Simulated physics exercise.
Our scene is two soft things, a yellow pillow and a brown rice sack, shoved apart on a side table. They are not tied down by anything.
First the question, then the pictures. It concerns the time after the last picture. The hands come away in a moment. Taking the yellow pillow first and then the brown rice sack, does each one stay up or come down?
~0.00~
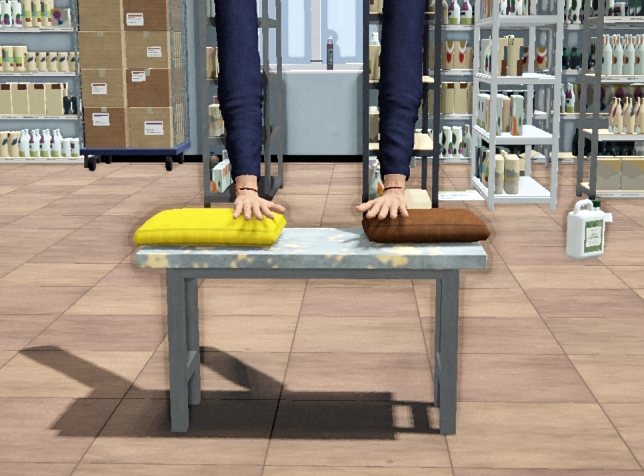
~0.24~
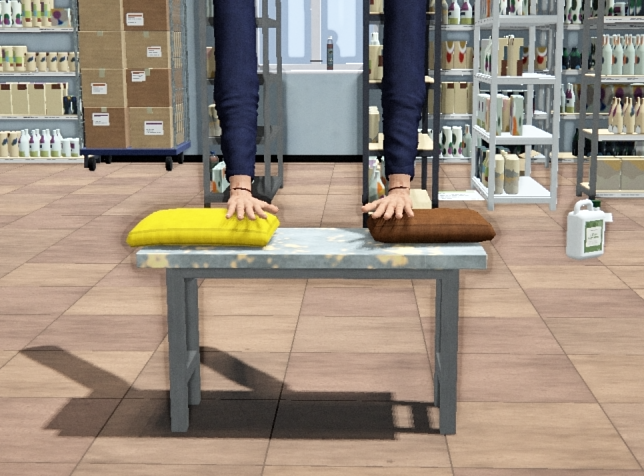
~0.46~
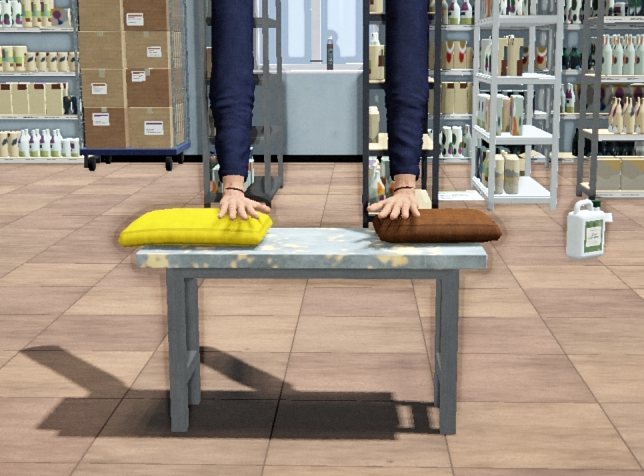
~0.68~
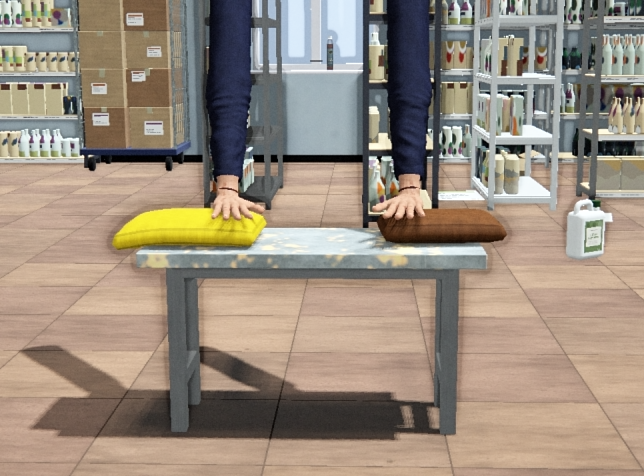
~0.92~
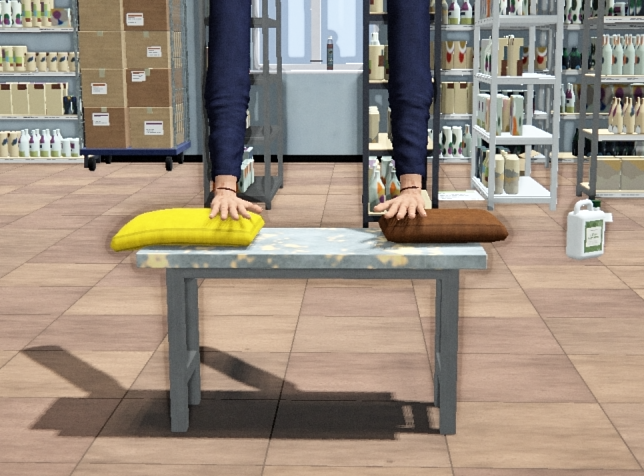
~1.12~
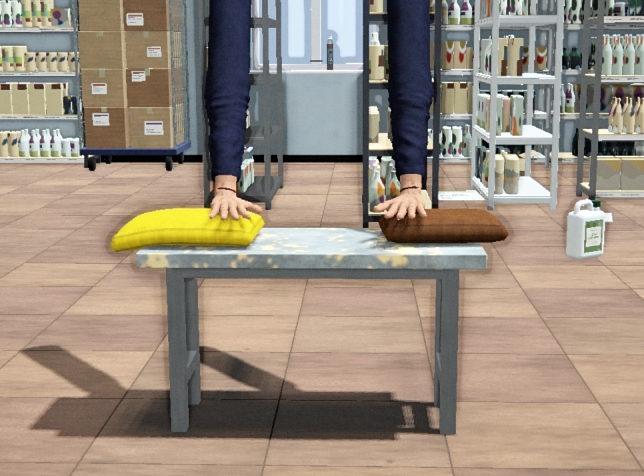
In the end the yellow pillow is still on it, the brown rice sack is still on it.
By 1.52 s, pillow unmoved; rice sack unmoved.
When it is over, pillow unmoved; rice sack unmoved. The yellow pillow holds its place and the brown rice sack stays up there.
